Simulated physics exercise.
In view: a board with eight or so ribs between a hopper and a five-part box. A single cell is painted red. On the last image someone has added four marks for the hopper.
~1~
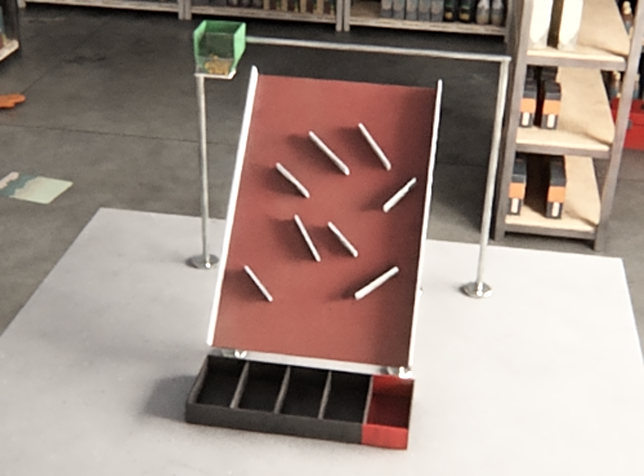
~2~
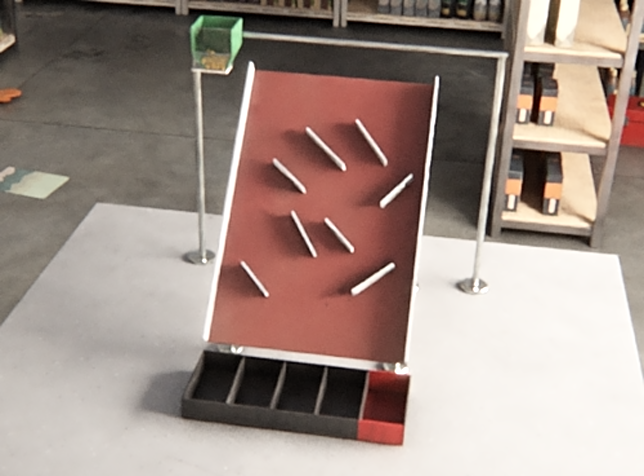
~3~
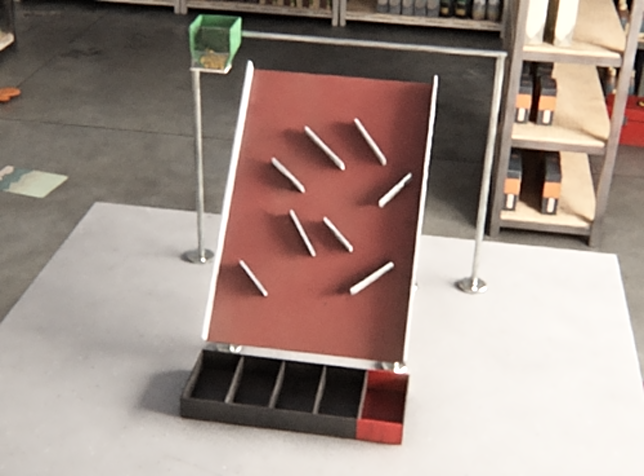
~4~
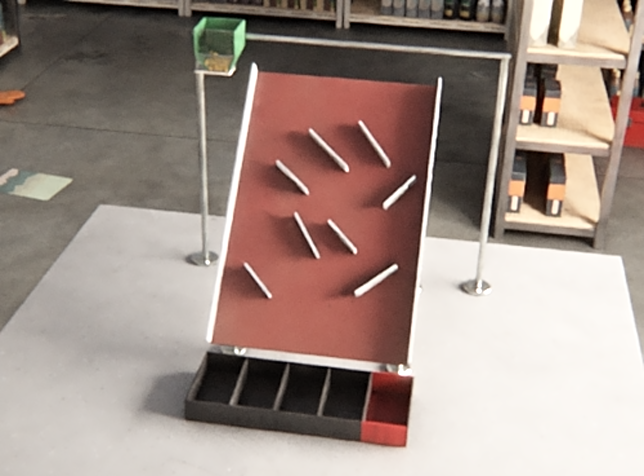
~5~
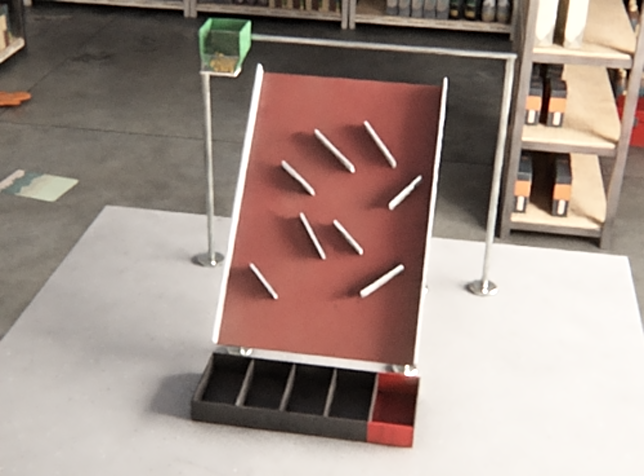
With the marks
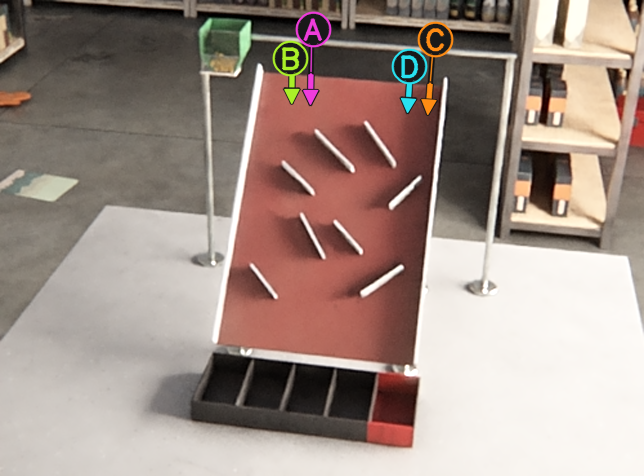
The video shows a tilted reddish board with slanted white ribs, a green hopper at its upper left and a dark five-part box with one red cell below; the view shifts slightly while nothing in the setup moves.
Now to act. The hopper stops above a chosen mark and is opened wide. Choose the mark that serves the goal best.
The answer is mark C.
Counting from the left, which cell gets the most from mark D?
The third from the left.
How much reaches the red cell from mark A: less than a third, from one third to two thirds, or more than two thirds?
It is less than a third.
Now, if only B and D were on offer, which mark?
D it is.
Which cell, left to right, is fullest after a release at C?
The third.
On the marked copy, mark A meets the board at (310, 99); mark B meets the board at (291, 98); mark C meets the board at (428, 109); mark D meets the board at (407, 107).
Choosing A, a stray few in the red cell, most in other cells, a small part outside the box.
Choosing B, a stray few in the red cell, most in other cells, a small part outside the box.
Choosing C, about a third in the red cell, about half in other cells, a small part outside the box.
Choosing D, a small part in the red cell, most in other cells, a stray few outside the box.
